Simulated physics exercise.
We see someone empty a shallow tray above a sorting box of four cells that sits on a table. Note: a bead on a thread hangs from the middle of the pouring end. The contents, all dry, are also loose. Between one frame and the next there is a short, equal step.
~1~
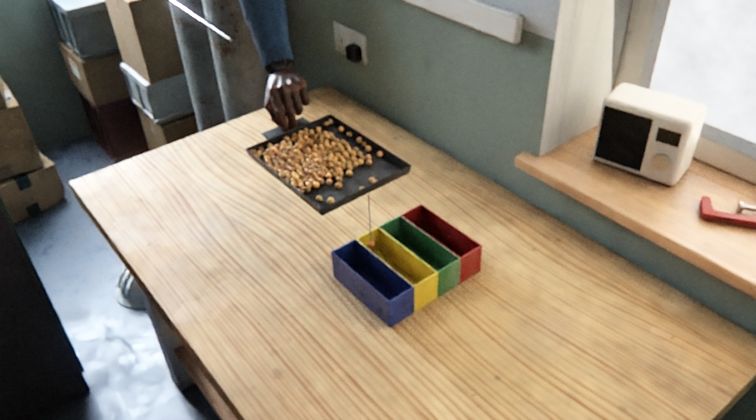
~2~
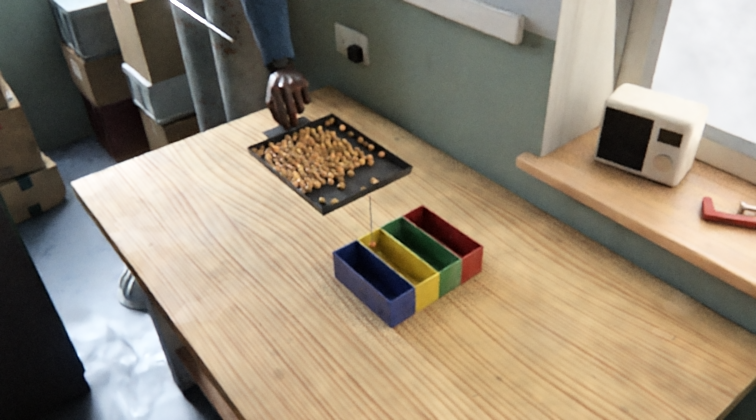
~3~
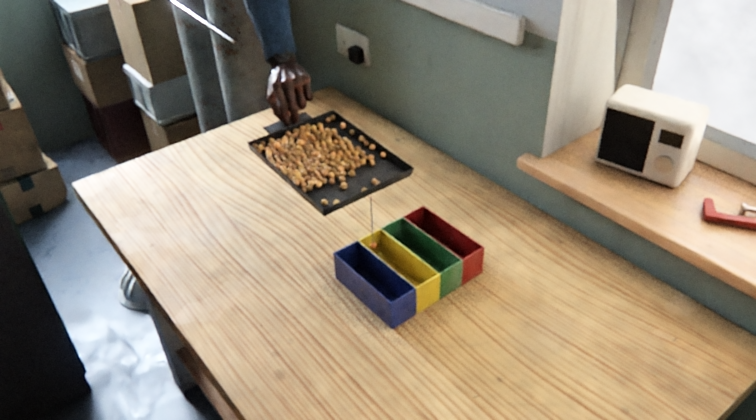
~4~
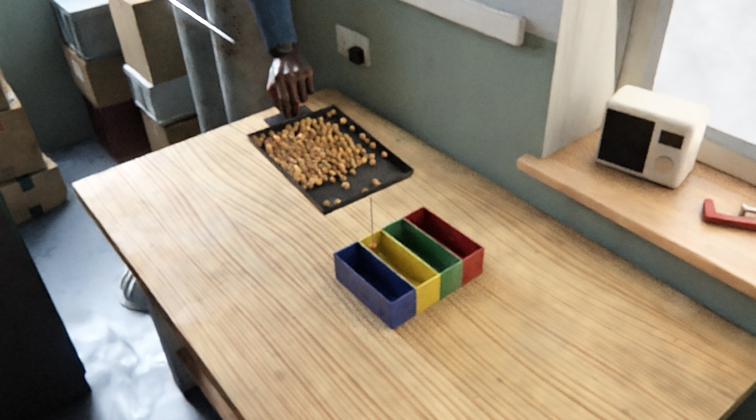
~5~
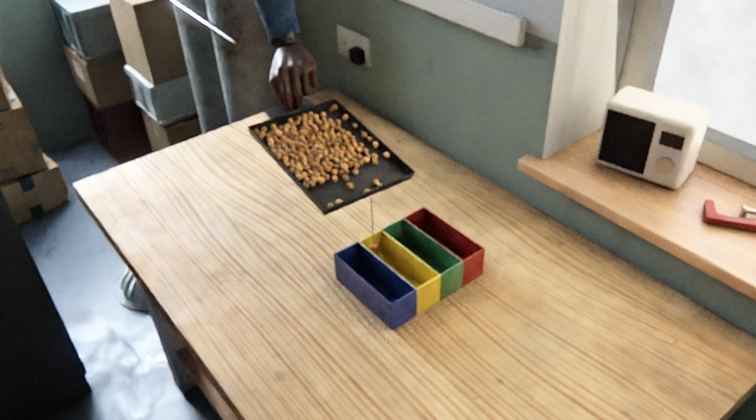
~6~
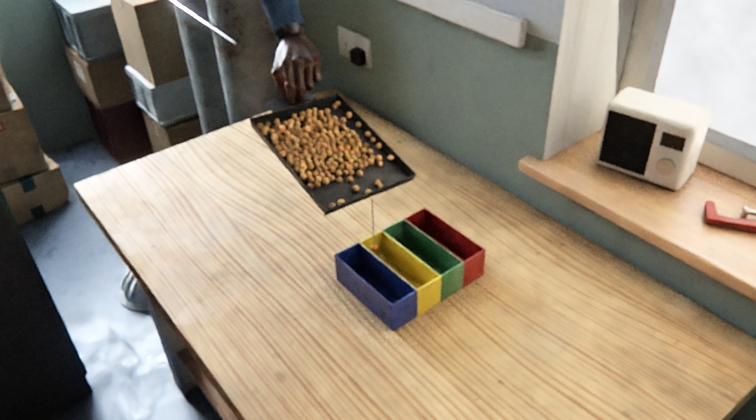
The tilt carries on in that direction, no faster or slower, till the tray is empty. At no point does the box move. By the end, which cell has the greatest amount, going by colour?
By colour, green has the most.
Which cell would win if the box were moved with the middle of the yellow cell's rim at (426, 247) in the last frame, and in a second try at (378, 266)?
Try 1 - yellow. Try 2 - that red cell.
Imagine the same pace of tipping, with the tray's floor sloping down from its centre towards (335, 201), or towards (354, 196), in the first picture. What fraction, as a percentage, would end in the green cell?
Case one 0 %; case two 0 %.
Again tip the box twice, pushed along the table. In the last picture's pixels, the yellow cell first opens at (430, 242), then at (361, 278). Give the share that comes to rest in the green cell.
It would be near 0 per cent first and near 10 per cent second.
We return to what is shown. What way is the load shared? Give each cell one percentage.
Blue cell: Roughly 10; yellow cell: Roughly 20; green cell: Roughly 50; red cell: Roughly 20.
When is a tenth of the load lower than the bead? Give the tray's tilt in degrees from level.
That would be about 60 degrees from level.
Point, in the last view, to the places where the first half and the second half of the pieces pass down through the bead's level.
Early-half point (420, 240); late-half point (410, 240).
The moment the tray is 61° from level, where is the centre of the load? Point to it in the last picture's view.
Somewhere about (391, 176).
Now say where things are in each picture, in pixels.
The first frame shows corners of the pouring end at (321, 208) and (409, 165), level; middle of the load at (311, 158), round wooden beads; bead on its thread at (371, 244); blue cell at (402, 305); yellow cell at (426, 290); green cell at (449, 276); red cell at (470, 262).
The second frame shows corners of the pouring end at (323, 208) and (410, 166), level; middle of the load at (312, 157).
The third frame shows corners of the pouring end at (324, 208) and (411, 168), tipped barely, lowest at the right corner; middle of the load at (313, 155).
The fourth frame shows corners of the pouring end at (324, 208) and (412, 170), tipped a little, lowest at the right corner; middle of the load at (314, 151).
The fifth frame shows corners of the pouring end at (326, 208) and (413, 171), tipped a little, lowest at the right corner; middle of the load at (315, 147), a small part on the move.
The sixth frame shows corners of the pouring end at (327, 208) and (414, 174), tipped clearly, lowest at the right corner; middle of the load at (319, 145), nearly all on the move; blue cell at (405, 308); yellow cell at (429, 293); green cell at (452, 279); red cell at (474, 266).
Soon after the last picture, tray tipped steeply; most on the tray; a small part in the green cell; a small part in the red cell; a stray few in the yellow cell; a stray few in the blue cell; a small part falling or outside the box.
A little later, tray tipped right over; a small part on the tray; about a third in the green cell; about a quarter in the yellow cell; about a quarter in the red cell; a small part in the blue cell; a small part falling or outside the box.
Later still, tray tipped past a quarter turn; about half in the green cell; about a quarter in the yellow cell; about a quarter in the red cell; a small part in the blue cell; a stray few falling or outside the box.
At rest, tray tipped past a quarter turn; about half in the green cell; about a quarter in the yellow cell; about a quarter in the red cell; a small part in the blue cell; a stray few outside the box.
